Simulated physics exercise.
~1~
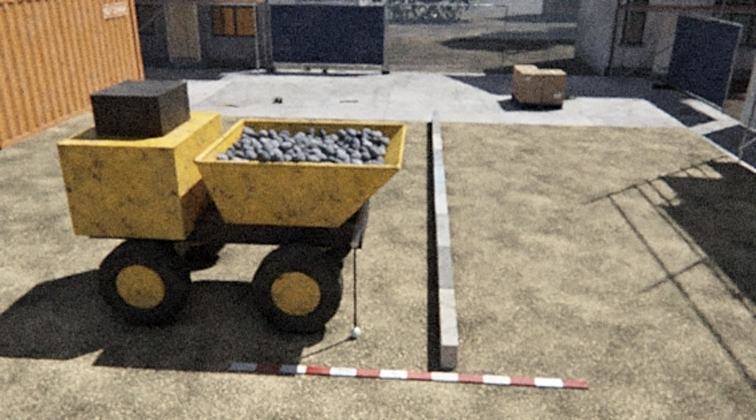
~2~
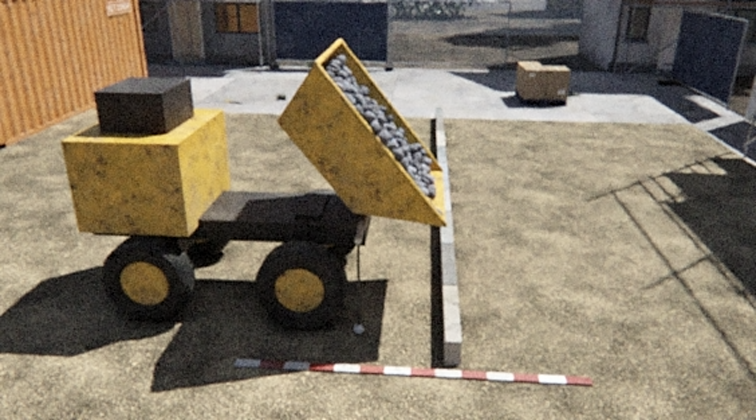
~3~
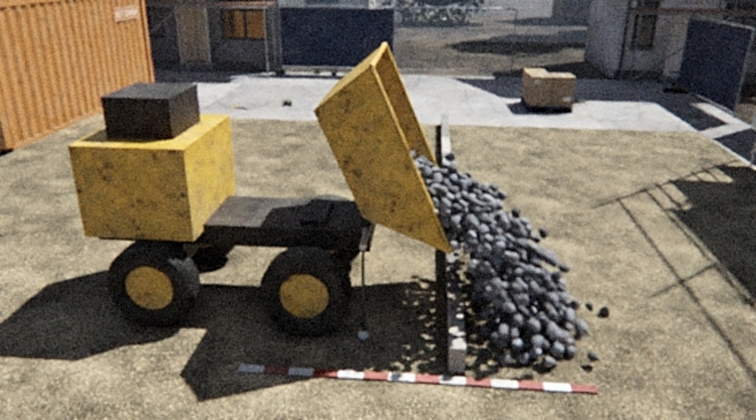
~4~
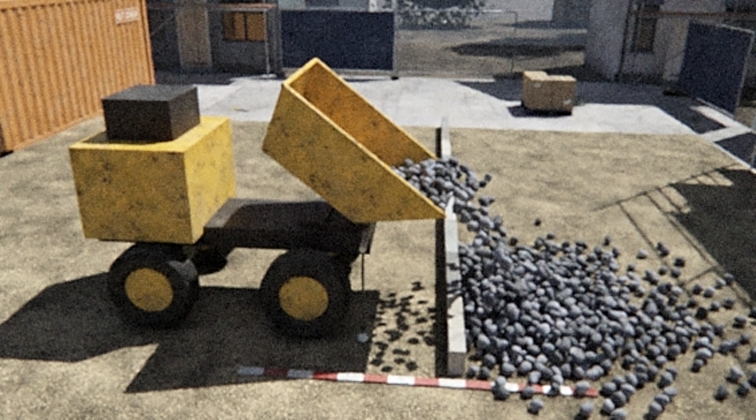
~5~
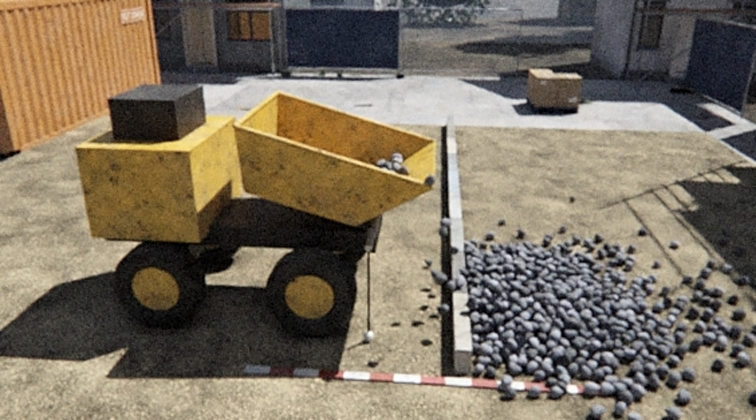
A small yellow dumper loaded with round grey stones stands side-on at the left of a sunlit dirt yard, seen from slightly above by a gently swaying camera. A low pale kerb crosses the ground to its right, with a red and white banded strip in front, an orange container behind at left and a brown box farther back. The skip tips steeply rightward, and the stones pour over the kerb, spreading into a wide heap. The skip then lowers partway, ending slightly tilted with a few stones inside, while most lie scattered beyond the kerb.
